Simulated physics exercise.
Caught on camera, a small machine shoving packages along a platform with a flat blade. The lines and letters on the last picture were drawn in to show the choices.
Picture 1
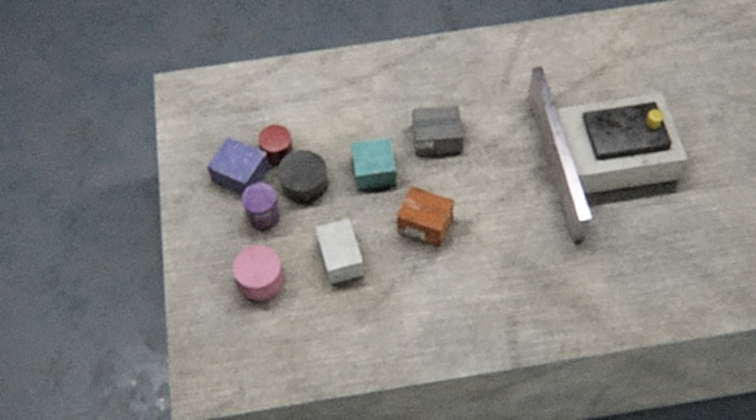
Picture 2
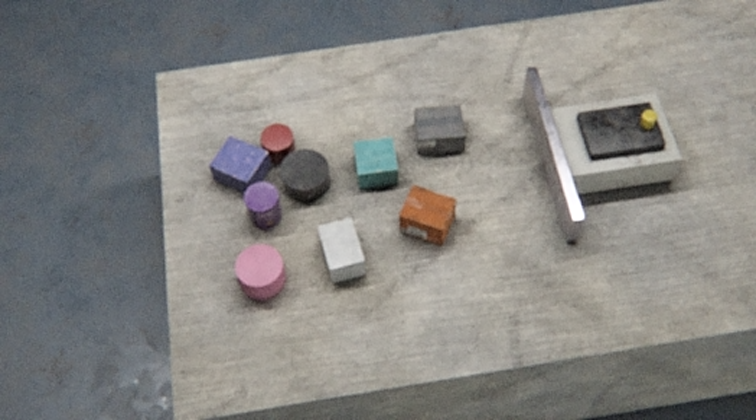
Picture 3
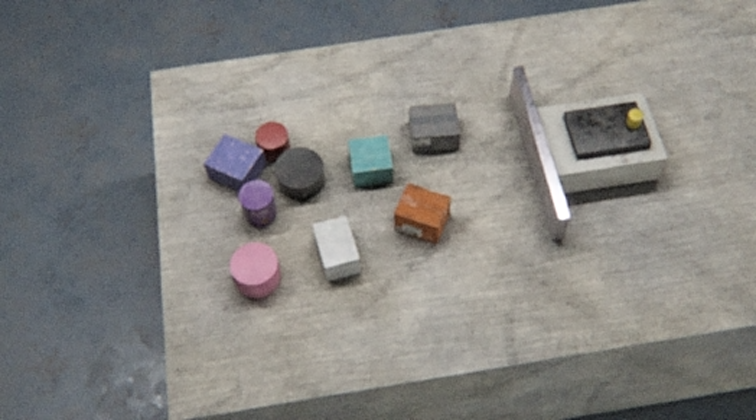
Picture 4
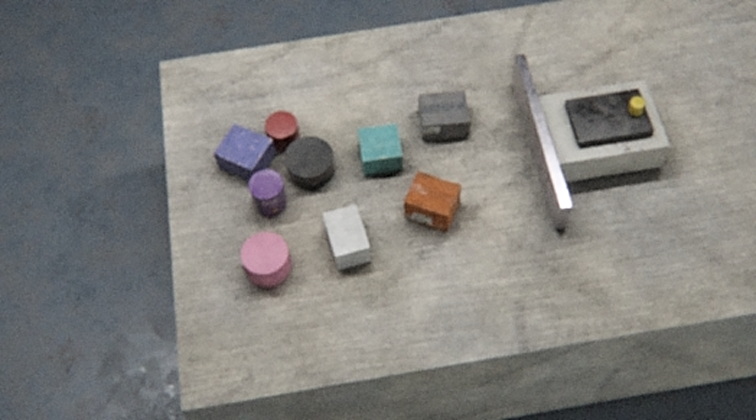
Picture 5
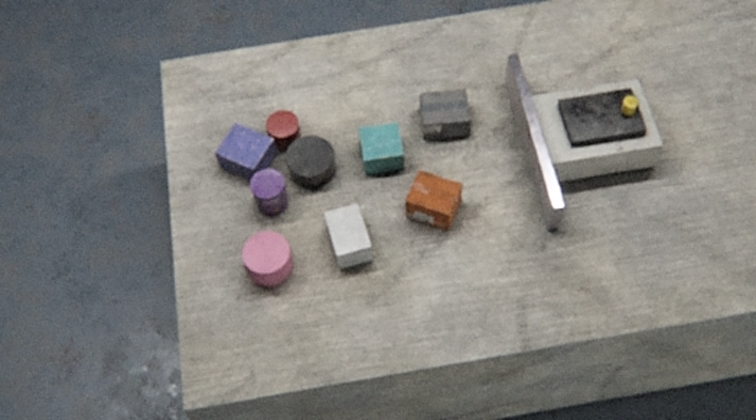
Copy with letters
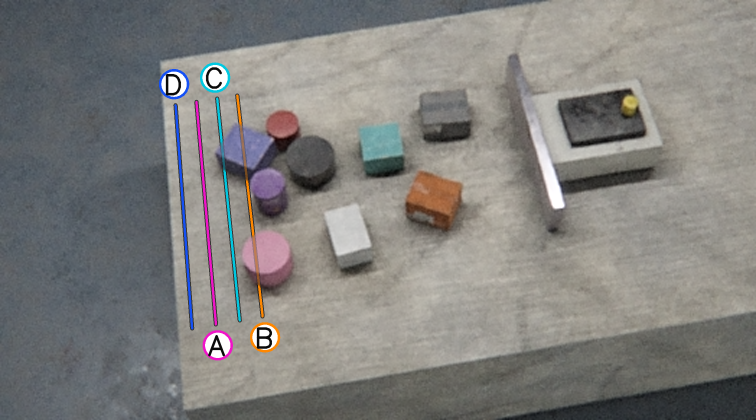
A small machine with a flat blade moves slightly left toward blocks and cylinders.
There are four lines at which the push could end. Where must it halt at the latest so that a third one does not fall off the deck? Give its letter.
No farther than B.
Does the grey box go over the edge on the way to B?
No.
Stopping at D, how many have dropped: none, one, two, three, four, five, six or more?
Six or more.
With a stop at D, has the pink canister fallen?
By then, yes.
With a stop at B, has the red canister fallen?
No.
On the copy, A at (206, 206); B at (249, 198); C at (228, 202); D at (183, 209).
On B. First, robot (494, 133); grey box (394, 123); orange parcel (408, 208).
Then, robot (391, 150); pink canister (233, 267); blue crate (223, 154).
Finally, robot (310, 163); blue crate over the edge; pink canister over the edge; two fallen.
By contrast, A drops six; C drops six; D drops nine.
